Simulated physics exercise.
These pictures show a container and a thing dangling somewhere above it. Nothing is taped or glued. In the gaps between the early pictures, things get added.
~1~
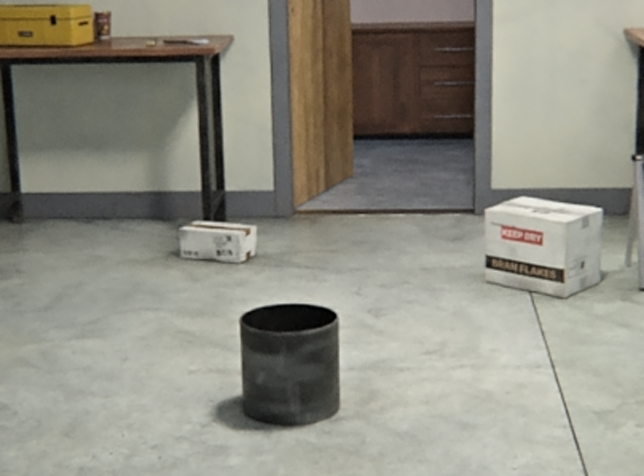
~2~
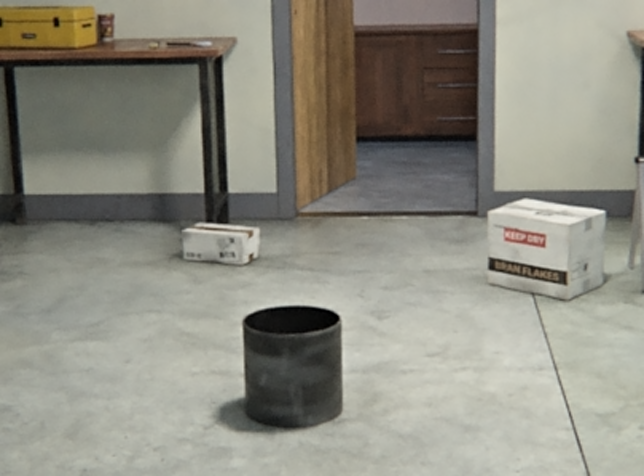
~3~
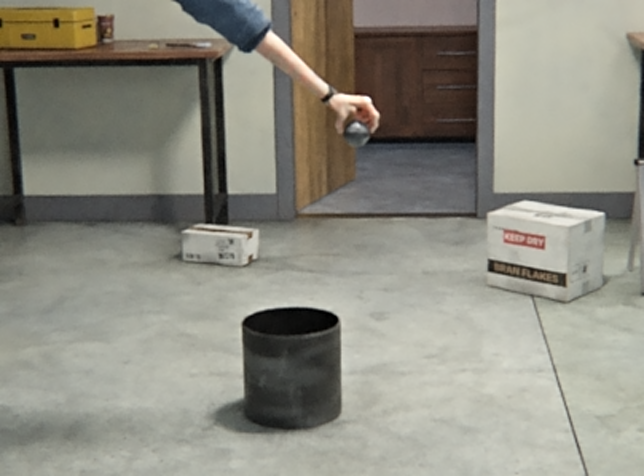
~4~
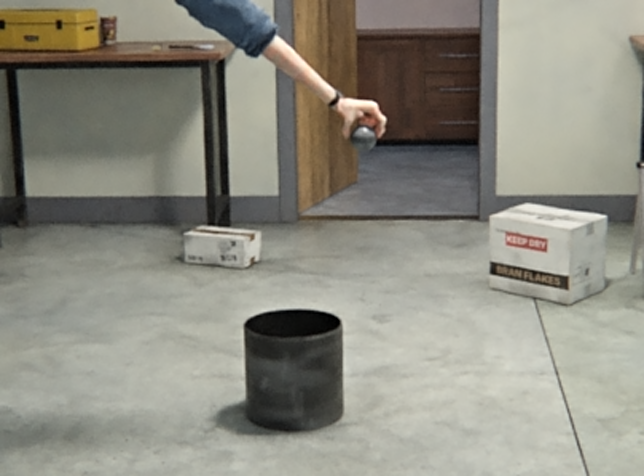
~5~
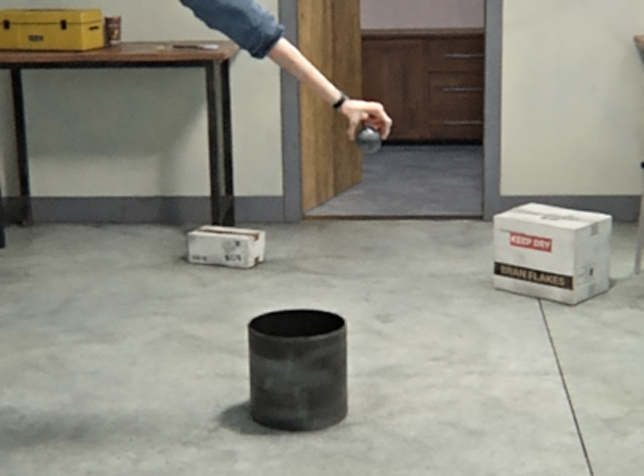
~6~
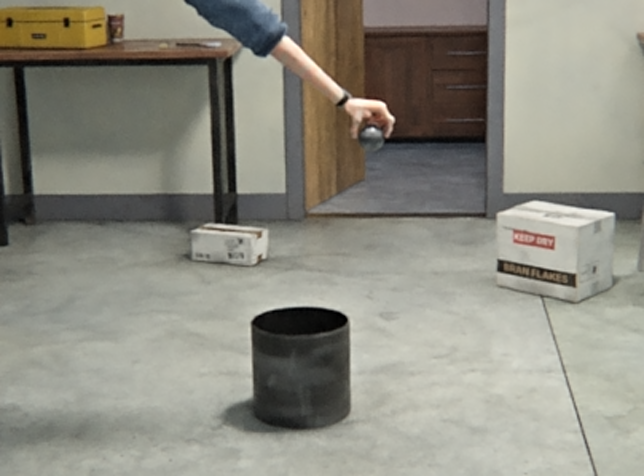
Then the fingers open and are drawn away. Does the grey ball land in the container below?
Once released, the grey ball falls wide.
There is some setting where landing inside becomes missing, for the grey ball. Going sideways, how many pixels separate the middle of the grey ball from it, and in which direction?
Shift: 28 px, leftward.
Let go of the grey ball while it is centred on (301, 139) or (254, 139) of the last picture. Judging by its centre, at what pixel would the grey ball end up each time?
Resting at (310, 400) and (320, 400).
Then, 0.22 s later than the last frame, grey ball dropping near (372, 194).
Then, 0.36 s later than the last frame, grey ball dropping near (373, 310).
Then, 0.50 s later than the last frame, grey ball fallen near (374, 387).
When it is over, the grey ball ends up outside, near (374, 399).
